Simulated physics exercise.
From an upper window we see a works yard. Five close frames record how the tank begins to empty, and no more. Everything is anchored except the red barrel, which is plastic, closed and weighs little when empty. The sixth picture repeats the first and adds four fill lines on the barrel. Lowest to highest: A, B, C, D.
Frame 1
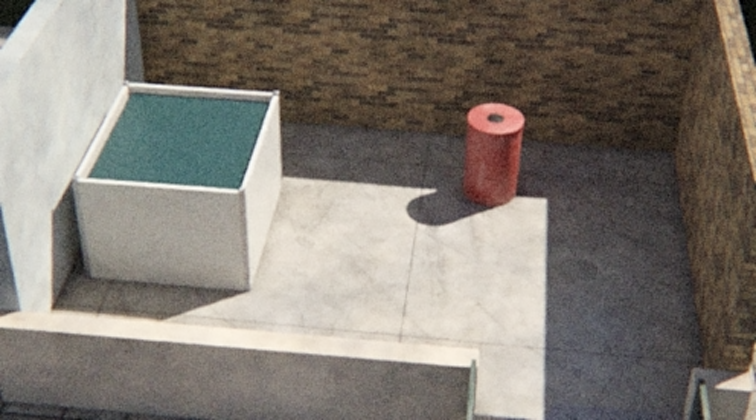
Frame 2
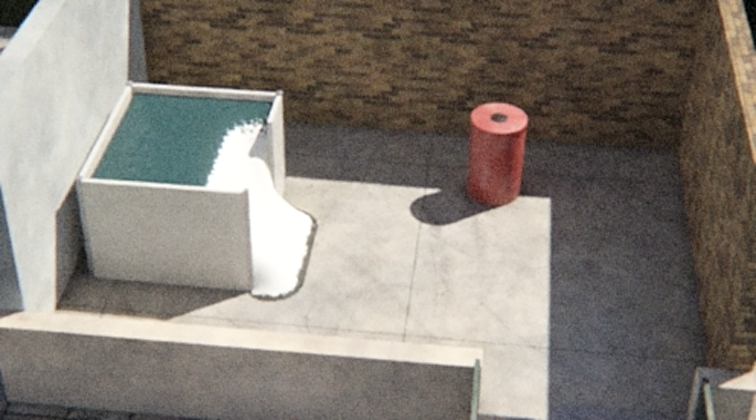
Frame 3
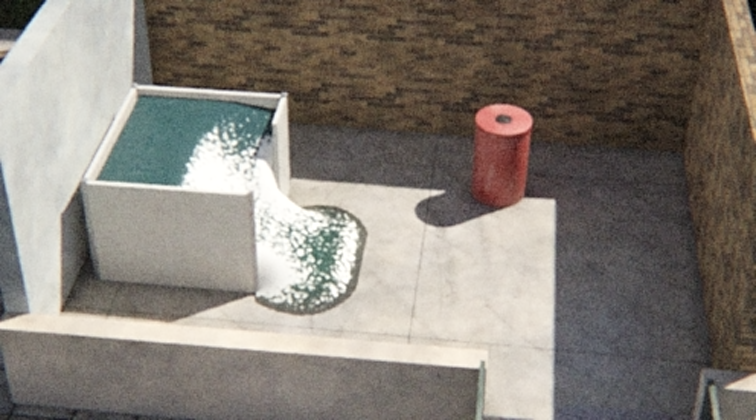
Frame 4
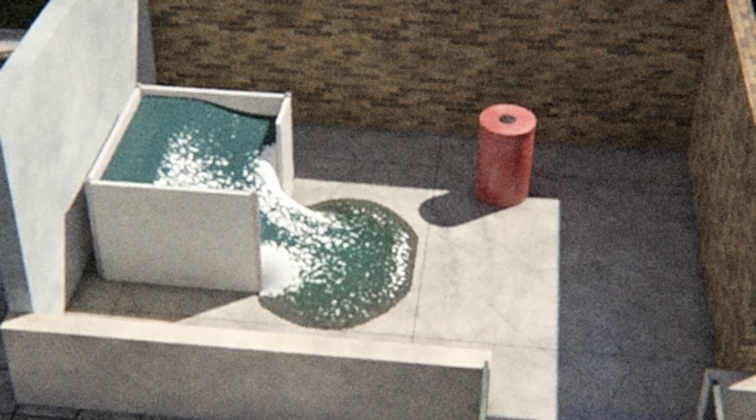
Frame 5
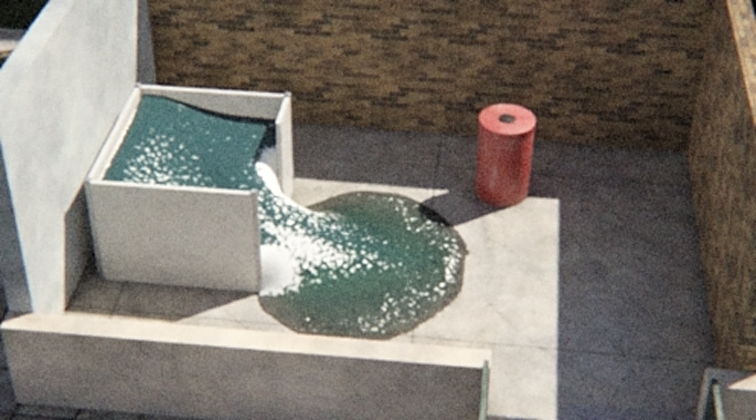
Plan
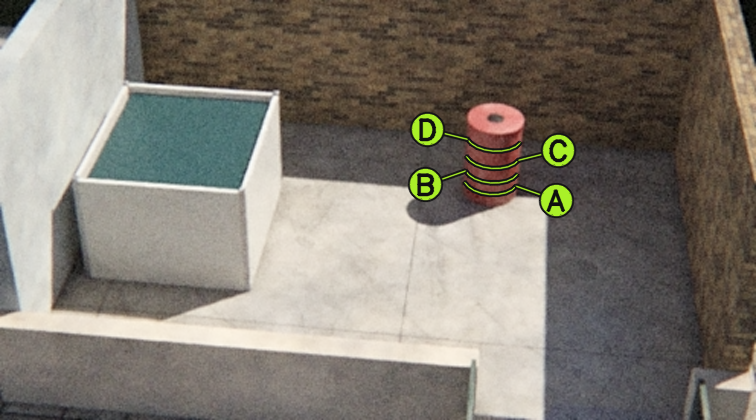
In the video, a full tank of green water stands in a walled works yard with a red barrel to its right; water pours from the tank's right side, foaming white, and spreads across the ground toward the barrel.
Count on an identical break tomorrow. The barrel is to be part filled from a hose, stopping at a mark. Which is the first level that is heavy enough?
I would pick line B.
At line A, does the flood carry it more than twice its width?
No, less.
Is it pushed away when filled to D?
No.
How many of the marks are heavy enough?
Three of the four.
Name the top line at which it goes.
That would be A.
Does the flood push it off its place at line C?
No, not at all.
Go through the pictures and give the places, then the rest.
Lid of the red barrel at (495, 118); tank full, its middle at (181, 141); open gate at (585, 363).
Water covers 3 % of the ground and is seen nearest the barrel at (303, 214).
Water covers 6 % of the ground and is seen nearest the barrel at (350, 218).
Water covers 10 % of the ground and is seen nearest the barrel at (405, 229).
Lid of the red barrel at (507, 119); water covers 16 % of the ground and is seen nearest the barrel at (442, 224).
On the marked copy, A at (489, 194); B at (490, 182); C at (491, 168); D at (493, 151); from the bottom up A, B, C, D.
If A is chosen, it is pushed about half its own width away.
If B is chosen, it does not move.
If C is chosen, it does not move.
If D is chosen, it does not move.
